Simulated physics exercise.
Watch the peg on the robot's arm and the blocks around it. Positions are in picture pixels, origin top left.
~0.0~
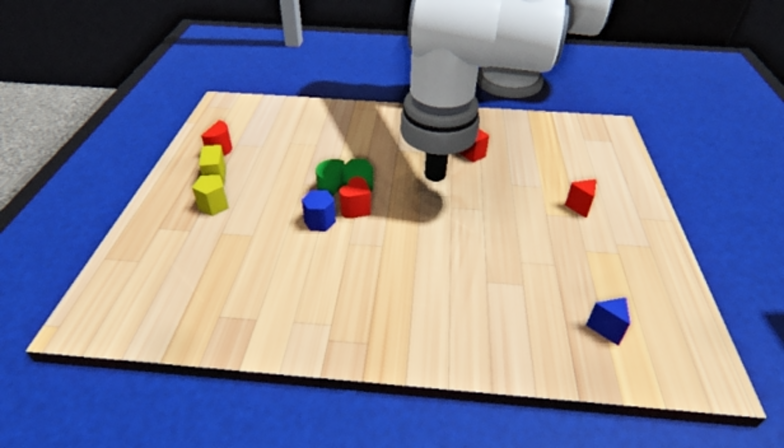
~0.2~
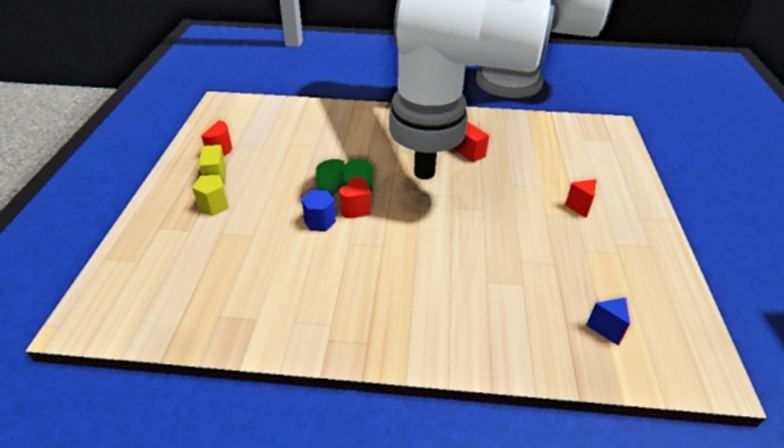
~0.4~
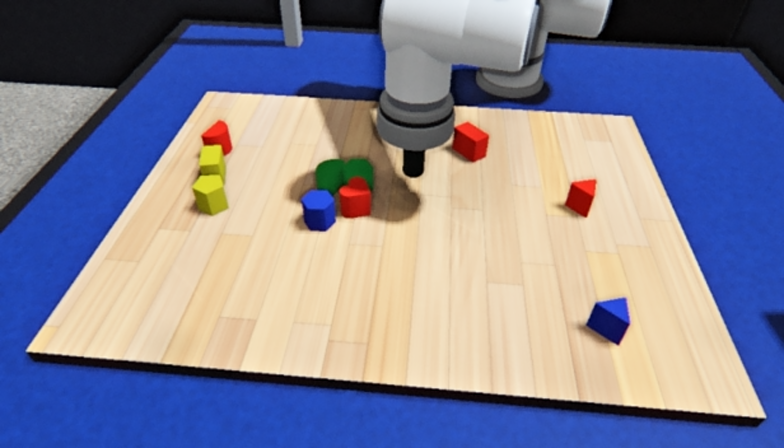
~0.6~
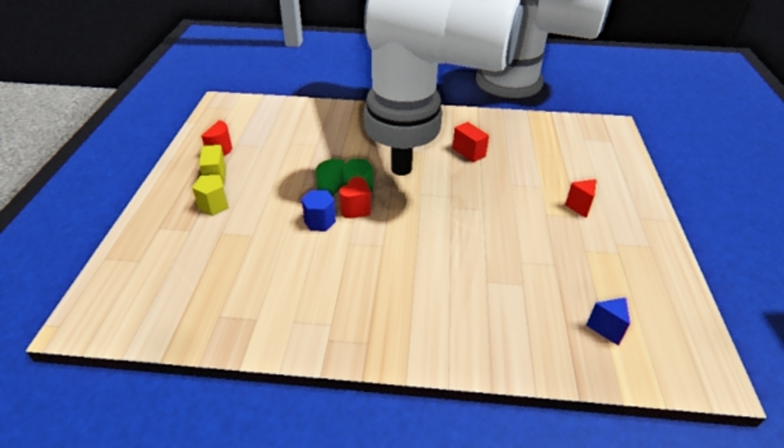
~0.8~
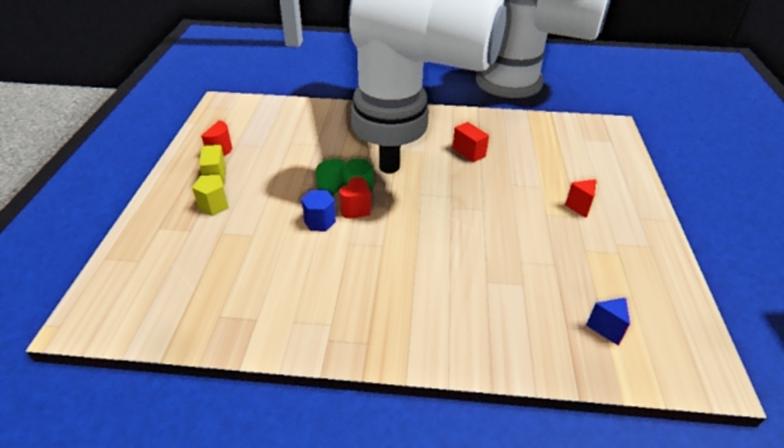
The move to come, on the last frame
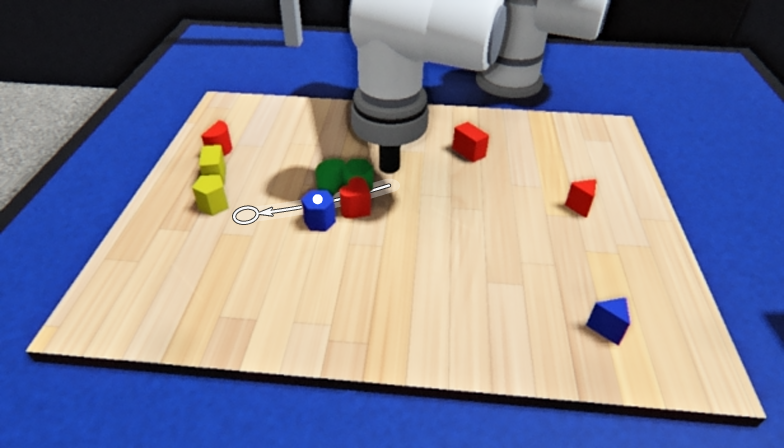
Robot arm with a black peg moving slowly left above a wooden board, nearing a still cluster of coloured blocks.
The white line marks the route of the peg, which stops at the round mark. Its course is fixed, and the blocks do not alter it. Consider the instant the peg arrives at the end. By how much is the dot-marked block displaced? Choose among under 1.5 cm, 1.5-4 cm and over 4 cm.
It shifts under 1.5 cm.
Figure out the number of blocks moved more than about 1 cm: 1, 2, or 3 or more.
Once the path ends, three or more blocks will have shifted.
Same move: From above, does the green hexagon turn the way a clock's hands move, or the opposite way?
I'd predict that, seen from above, the green hexagon rotates clockwise.
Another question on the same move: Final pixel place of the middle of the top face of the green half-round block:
By then it is at (282, 157).
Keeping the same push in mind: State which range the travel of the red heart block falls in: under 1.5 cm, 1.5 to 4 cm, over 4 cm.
Shift: 1.5 to 4 cm.
The drawn path runs from (389, 185) by way of (345, 198) and (297, 208) to (246, 215); the dot is on the blue hexagon.
One third of the way, peg at (343, 181); green half-round block at (301, 163); red heart block at (347, 192), turned 45° anticlockwise; green hexagon at (319, 171), turned 55° clockwise.
Two thirds of the way, peg at (293, 191); green half-round block at (283, 158), turned 40° clockwise; red heart block at (344, 193), turned 60° anticlockwise; green hexagon at (286, 171), turned 95° clockwise.
At the end, peg at (242, 198); blue hexagon not moved; green half-round block at (282, 157), turned 45° clockwise; red heart block at (344, 193), turned 60° anticlockwise; green hexagon at (285, 171), turned 100° clockwise.
